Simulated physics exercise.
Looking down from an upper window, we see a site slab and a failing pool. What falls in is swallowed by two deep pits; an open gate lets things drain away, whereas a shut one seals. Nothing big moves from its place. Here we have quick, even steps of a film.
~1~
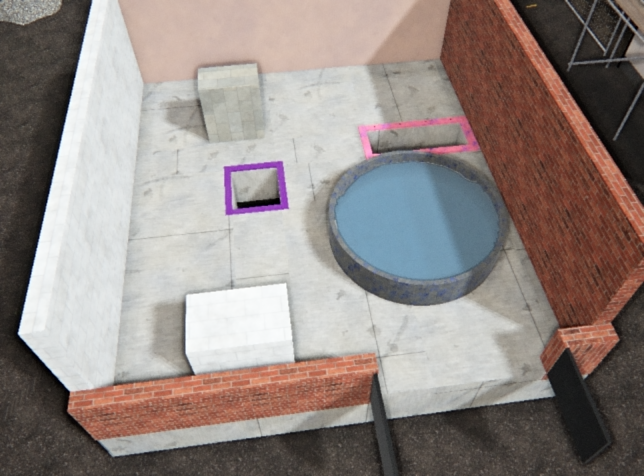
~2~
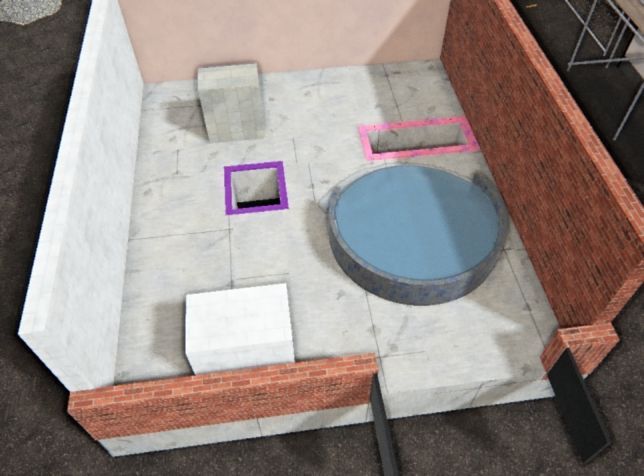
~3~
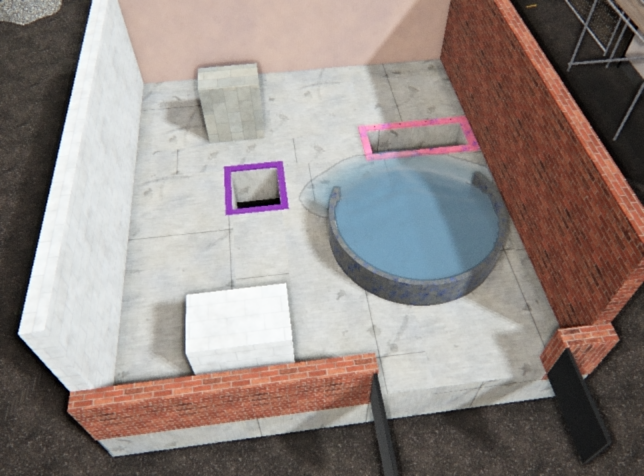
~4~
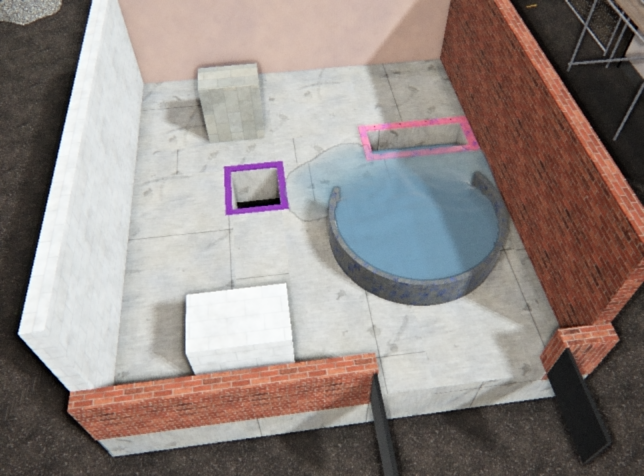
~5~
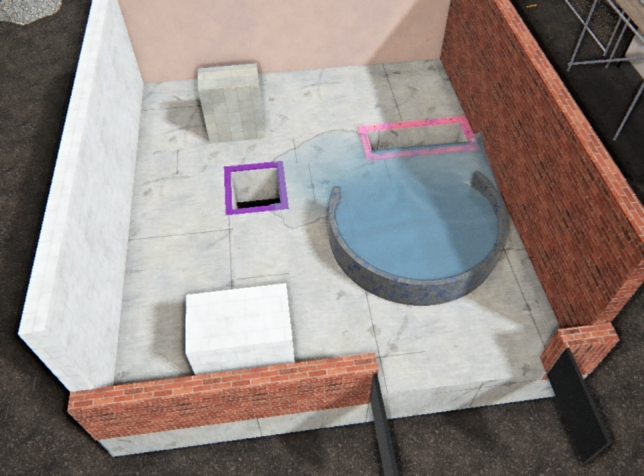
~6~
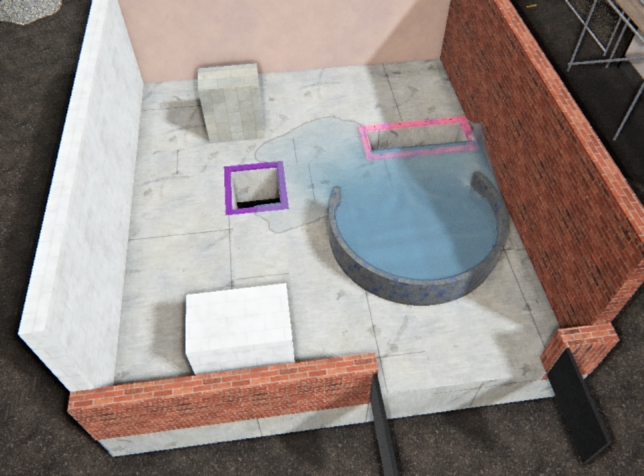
The clip shows a round pool of still water on a walled concrete slab; then its far side opens and water pours out, spreading across the slab around the pink-edged pit and toward the left, near the purple-edged pit.
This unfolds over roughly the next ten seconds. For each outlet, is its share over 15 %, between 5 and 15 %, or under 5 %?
The gate ends up low - beneath five per cent; the purple pit ends up mid-range - five to fifteen per cent; the pink pit ends up high - past fifteen per cent.
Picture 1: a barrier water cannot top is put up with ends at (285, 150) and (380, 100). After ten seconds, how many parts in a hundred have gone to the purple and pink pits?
The purple pit gets 14 per cent and the pink pit gets 50 per cent.
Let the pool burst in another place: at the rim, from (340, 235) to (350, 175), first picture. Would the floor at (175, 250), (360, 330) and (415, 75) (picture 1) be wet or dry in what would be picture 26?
Well, the first is hit by the spill, the next missed by the spill, the last missed by the spill.
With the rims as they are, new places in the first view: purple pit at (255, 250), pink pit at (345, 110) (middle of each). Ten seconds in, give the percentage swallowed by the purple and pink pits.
Of everything, purple catches 4 per cent while pink catches 35 per cent.
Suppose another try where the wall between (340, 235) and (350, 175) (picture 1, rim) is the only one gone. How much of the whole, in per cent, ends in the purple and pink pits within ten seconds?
Per cent: Purple 35, pink 0.
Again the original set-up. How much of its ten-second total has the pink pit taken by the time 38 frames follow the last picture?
Around 95 percent.
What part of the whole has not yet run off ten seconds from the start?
I'd say around 48 per cent.
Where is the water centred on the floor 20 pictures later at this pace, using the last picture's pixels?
The spot I would choose is (353, 164).
A moment on, water covers 25 % of the floor; the gate 0 %, the purple pit 2 %, the pink pit 13 %.
Next, water covers 30 % of the floor; the gate 0 %, the purple pit 3 %, the pink pit 25 %.
Then, water covers 40 % of the floor; the gate 0 %, the purple pit 3 %, the pink pit 36 %.
Later, water covers 60 % of the floor; the gate 0 %, the purple pit 4 %, the pink pit 41 %.
In the end, water covers 85 % of the floor; the gate 2 %, the purple pit 7 %, the pink pit 43 %.
